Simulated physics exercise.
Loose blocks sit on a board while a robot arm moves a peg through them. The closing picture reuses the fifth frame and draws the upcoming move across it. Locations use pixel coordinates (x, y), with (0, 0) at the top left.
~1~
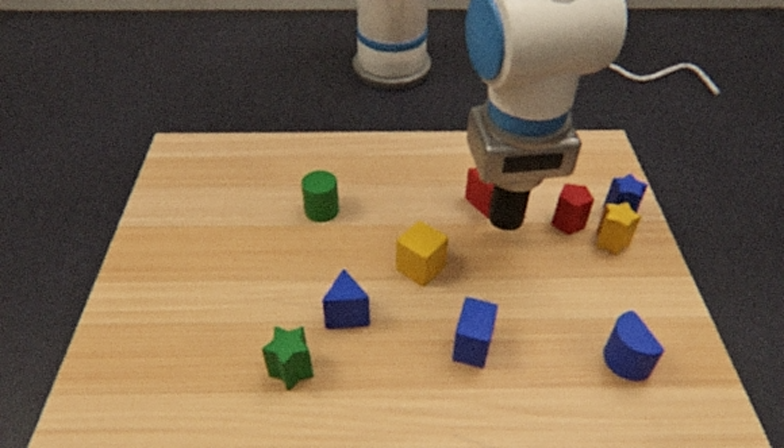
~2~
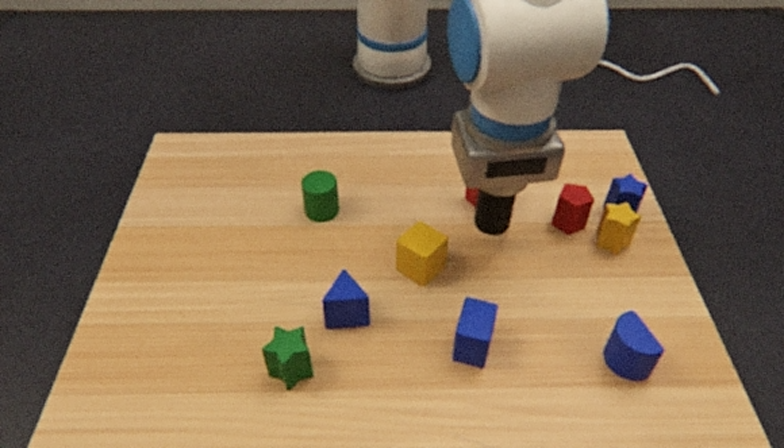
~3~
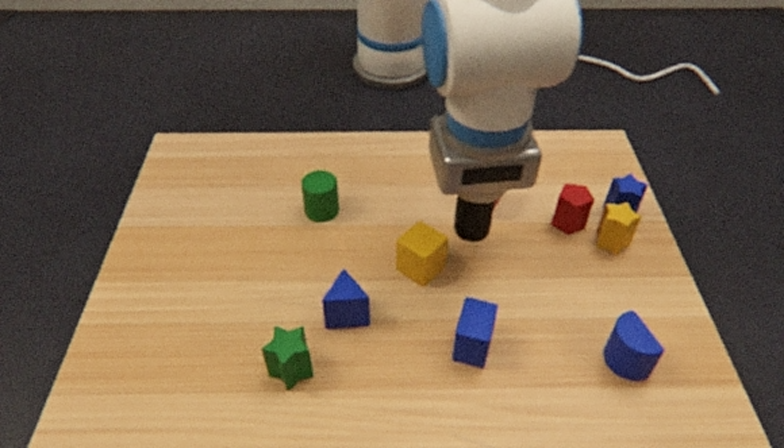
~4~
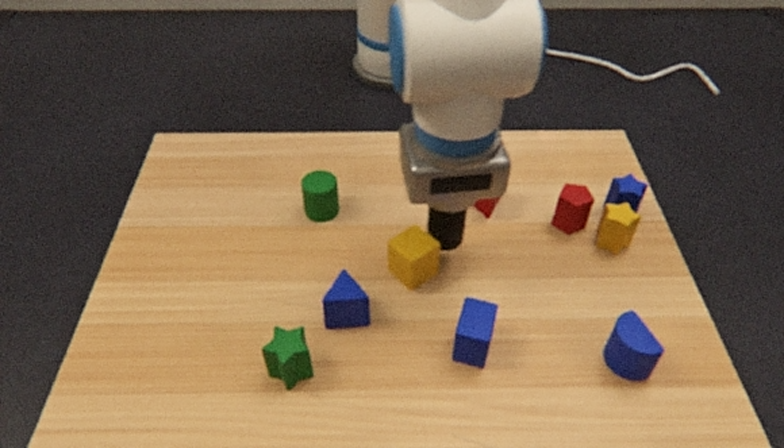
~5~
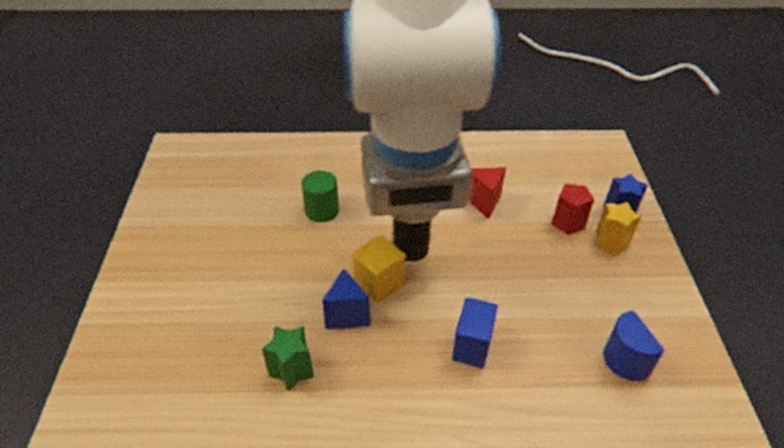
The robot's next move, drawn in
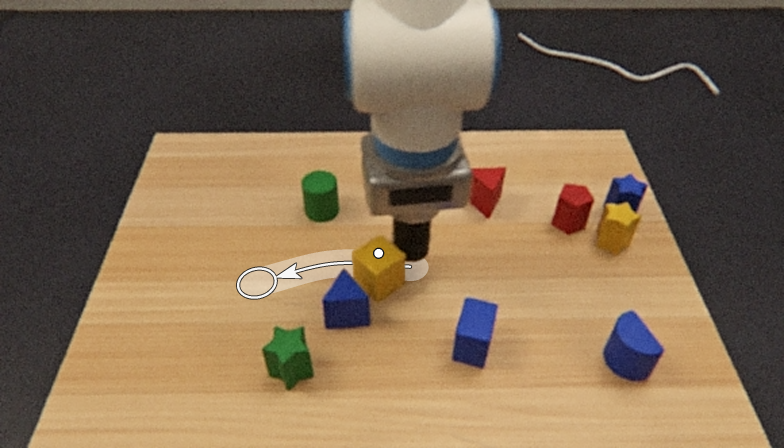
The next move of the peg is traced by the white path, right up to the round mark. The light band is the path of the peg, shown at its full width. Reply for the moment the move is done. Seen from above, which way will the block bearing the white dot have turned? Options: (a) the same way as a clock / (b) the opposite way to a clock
Choice b: The opposite way to a clock.
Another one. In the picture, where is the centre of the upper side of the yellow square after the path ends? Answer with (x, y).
In the picture, that point is around (329, 265).
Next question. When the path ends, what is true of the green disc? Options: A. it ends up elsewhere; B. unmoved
B: Unmoved.
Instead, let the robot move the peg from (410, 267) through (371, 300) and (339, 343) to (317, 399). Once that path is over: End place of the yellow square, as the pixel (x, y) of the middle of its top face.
The point I'd pick in the picture is (309, 283).
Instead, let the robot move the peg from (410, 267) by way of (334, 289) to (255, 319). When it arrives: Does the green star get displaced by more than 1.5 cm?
No, that is not what happens.
Path on the board, from (410, 267) by way of (359, 263) and (308, 268) to (257, 283); the dot is on the yellow square.
What follows on the original path. One third of the way, peg (358, 246); blue triangular piece (340, 292), turned 25° anticlockwise; yellow square (342, 261), turned 30° anticlockwise.
Two thirds of the way, peg (305, 251); blue triangular piece (340, 296), turned 40° anticlockwise; yellow square (329, 265), turned 60° anticlockwise.
At the end, peg (253, 265); green disc in place; blue triangular piece (340, 296), turned 40° anticlockwise; yellow square (329, 265), turned 60° anticlockwise.
